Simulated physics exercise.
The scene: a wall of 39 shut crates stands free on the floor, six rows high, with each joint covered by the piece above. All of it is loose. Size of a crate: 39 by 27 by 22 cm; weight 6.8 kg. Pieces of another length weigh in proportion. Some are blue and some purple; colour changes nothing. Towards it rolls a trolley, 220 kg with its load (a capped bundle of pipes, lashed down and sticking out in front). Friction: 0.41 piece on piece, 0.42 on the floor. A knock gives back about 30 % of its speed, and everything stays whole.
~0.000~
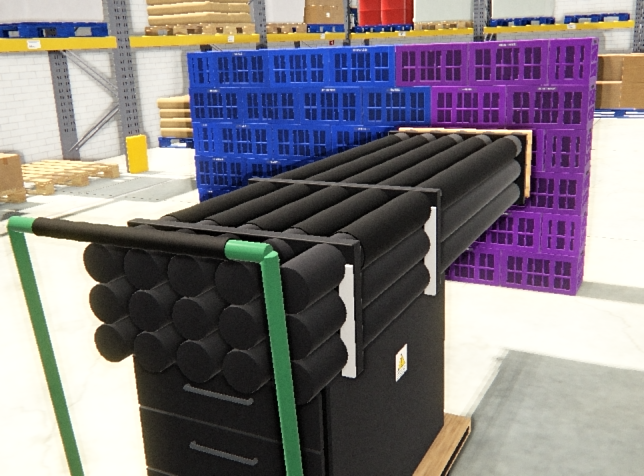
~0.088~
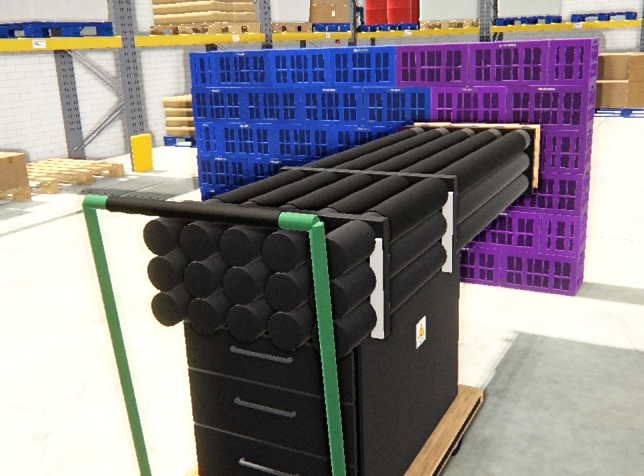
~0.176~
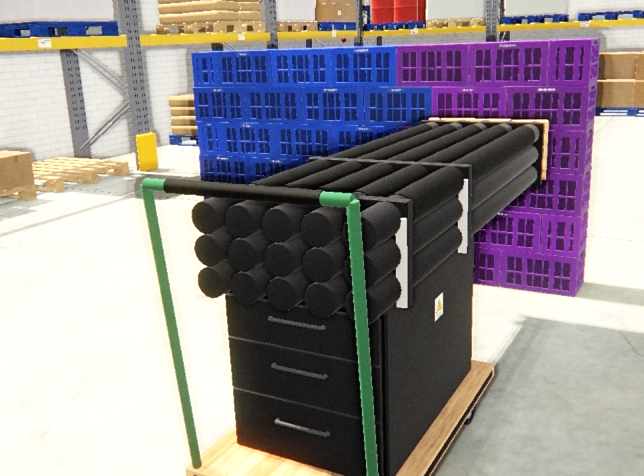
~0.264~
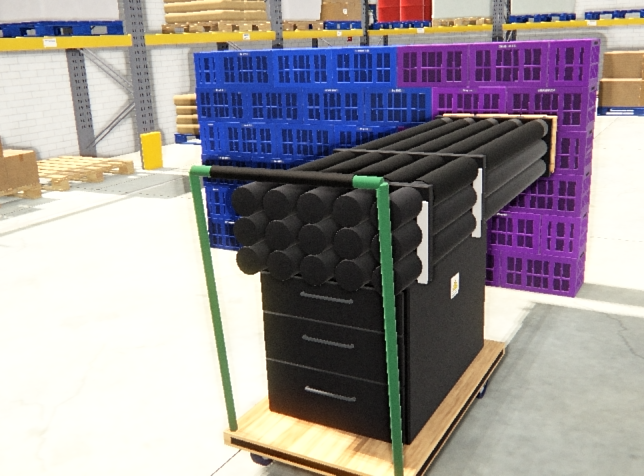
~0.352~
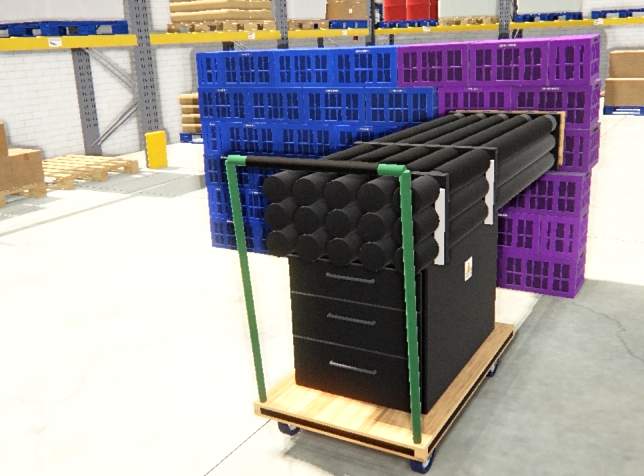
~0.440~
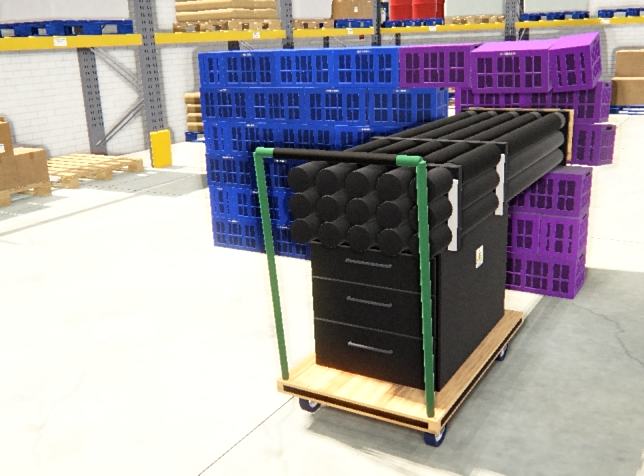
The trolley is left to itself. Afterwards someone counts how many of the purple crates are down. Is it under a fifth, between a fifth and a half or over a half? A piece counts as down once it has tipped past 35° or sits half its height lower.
It comes to over a half.
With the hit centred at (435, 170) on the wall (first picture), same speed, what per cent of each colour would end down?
In that case purple 70, blue 20 per cent.
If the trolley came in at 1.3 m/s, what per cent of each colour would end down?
Then purple 90, blue 10 per cent.
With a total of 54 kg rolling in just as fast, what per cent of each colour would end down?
In that case purple 50, blue 10 per cent.
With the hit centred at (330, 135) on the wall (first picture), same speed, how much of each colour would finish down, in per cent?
Then purple 10, blue 30 per cent.
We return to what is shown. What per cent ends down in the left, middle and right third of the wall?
In per cent: Left 0, middle 20, right 60.
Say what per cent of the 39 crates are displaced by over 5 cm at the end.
45 per cent.
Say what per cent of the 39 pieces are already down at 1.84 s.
By then 30 per cent.
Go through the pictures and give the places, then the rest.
In the first frame (pixels give the middle of a visible side; the camera moves round a little), load (528, 153) 75 cm short of the wall; top purple crate (569, 62); top blue crate (240, 69); none has stirred.
In the second frame, load (537, 146) 54 cm short of the wall; top purple crate (569, 63).
In the third frame, load (545, 140) 33 cm short of the wall; top purple crate (569, 63).
In the fourth frame, load (554, 135) 12 cm short of the wall; top purple crate (569, 64).
In the fifth frame, load (562, 129) 7 cm into the wall's line; top purple crate (569, 62) 3° from how it stood; movement in 6 of them.
In the sixth frame, load (571, 126) 24 cm into the wall's line; top purple crate (571, 69) 13° from how it stood; top blue crate (248, 70); movement in 9 of them.
After 0.78 s, load 86 cm past the wall's line, still rolling; 6 of the 15 purple crates down (6 of 39 in all colours); top purple crate on its side.
After 1.16 s, load 1.37 m past the wall's line, still rolling; 7 of the 15 purple crates down (7 of 39 in all colours); top purple crate upside down.
After 1.84 s, load 1.84 m past the wall's line, still rolling; 9 of the 15 purple crates down (11 of 39 in all colours); top purple crate upside down.
In the end (3.2 s), load 1.89 m past the wall's line, stopped; 9 of the 15 purple crates down (11 of 39 in all colours); top purple crate upside down; top blue crate unmoved. That is 60 per cent. From the last view, middles, top blue crate near (260, 68).
